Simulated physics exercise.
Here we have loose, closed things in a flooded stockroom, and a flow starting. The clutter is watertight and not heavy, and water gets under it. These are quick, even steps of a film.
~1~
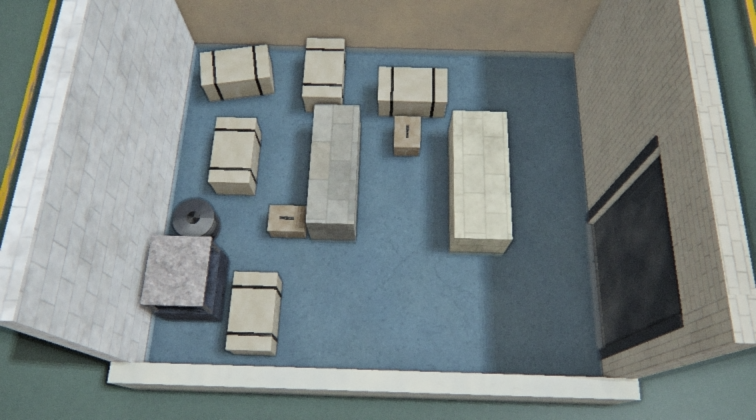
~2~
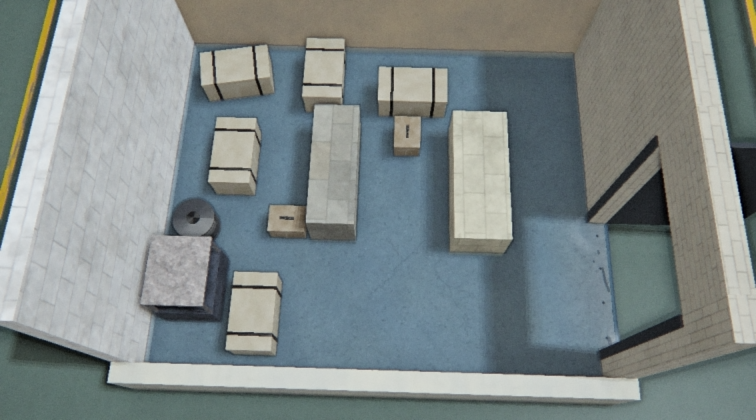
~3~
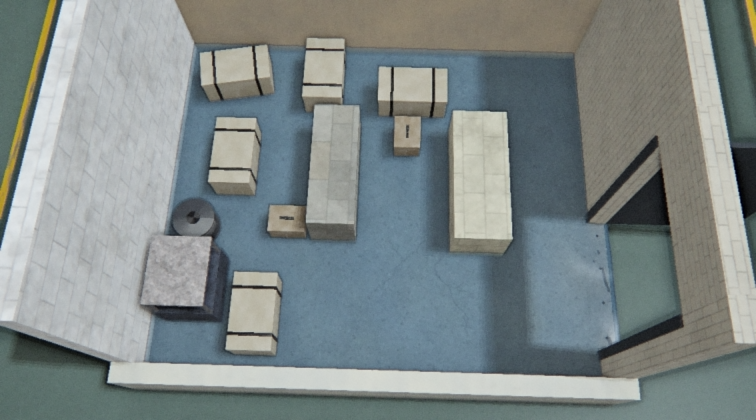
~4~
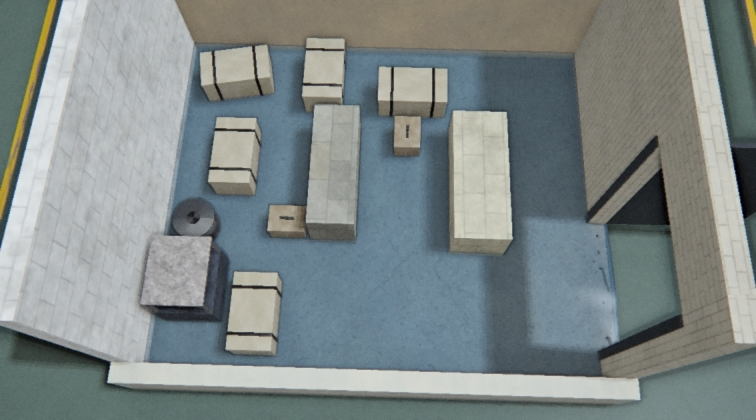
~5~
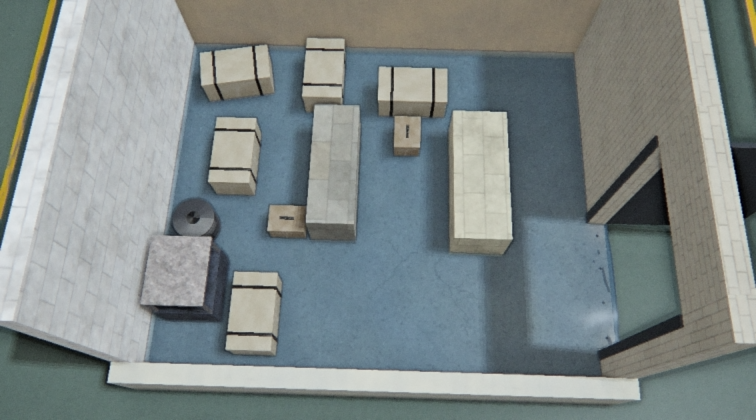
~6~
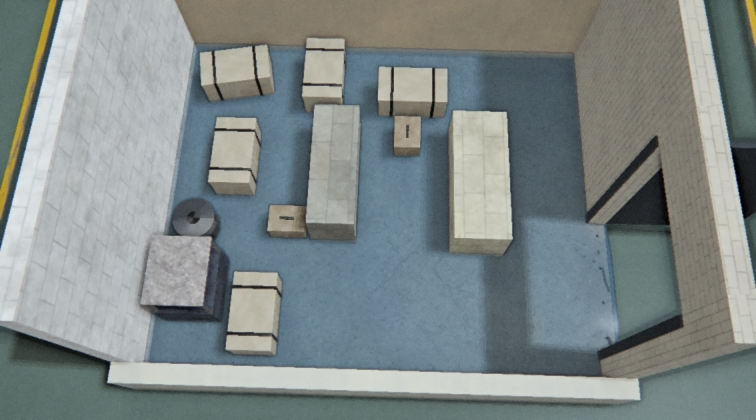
In a walled storeroom with a blue floor, the dark panel in the right-hand wall gave way to an opening, light spread across the floor beside it, and the strapped boxes and blocks stayed still.
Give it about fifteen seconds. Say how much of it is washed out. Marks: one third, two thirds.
It is less than a third.
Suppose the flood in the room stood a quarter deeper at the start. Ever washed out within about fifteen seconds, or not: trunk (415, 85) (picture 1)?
My call: Washed out.
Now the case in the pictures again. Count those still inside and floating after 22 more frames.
I count 8.
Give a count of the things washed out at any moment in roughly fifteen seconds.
The number is 1.
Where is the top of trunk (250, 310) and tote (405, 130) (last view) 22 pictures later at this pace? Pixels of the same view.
At about (387, 311) and (429, 163).
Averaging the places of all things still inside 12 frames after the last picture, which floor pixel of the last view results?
Close to (336, 184).
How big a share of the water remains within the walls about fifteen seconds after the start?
Some 56 per cent.
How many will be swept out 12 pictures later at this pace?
I count 0.
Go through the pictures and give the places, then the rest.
A trunk at (413, 84), afloat; a tote at (407, 132), afloat; 0 of 8 have shifted, in the first frame.
A trunk at (413, 84), afloat; a tote at (407, 132), afloat; 0 of 8 have shifted, in the second frame.
A trunk at (413, 84), afloat; a tote at (407, 132) floats; 0 of 8 have shifted, in the third frame.
A trunk at (413, 84) floats; a tote at (407, 132) floats; 0 of 8 have shifted, in the fourth frame.
A trunk at (413, 84), afloat; a tote at (407, 132) floats; 0 of 8 have shifted, in the fifth frame.
A trunk at (413, 84) floats; a tote at (407, 132), afloat; 0 of 8 have shifted, in the sixth frame.
A moment on, 0 of 8 are out; 8 afloat.
Next, 0 of 8 are out; 8 afloat.
Later, 0 of 8 are out; 8 afloat.
In the end, 1 of 8 are out; 7 afloat.
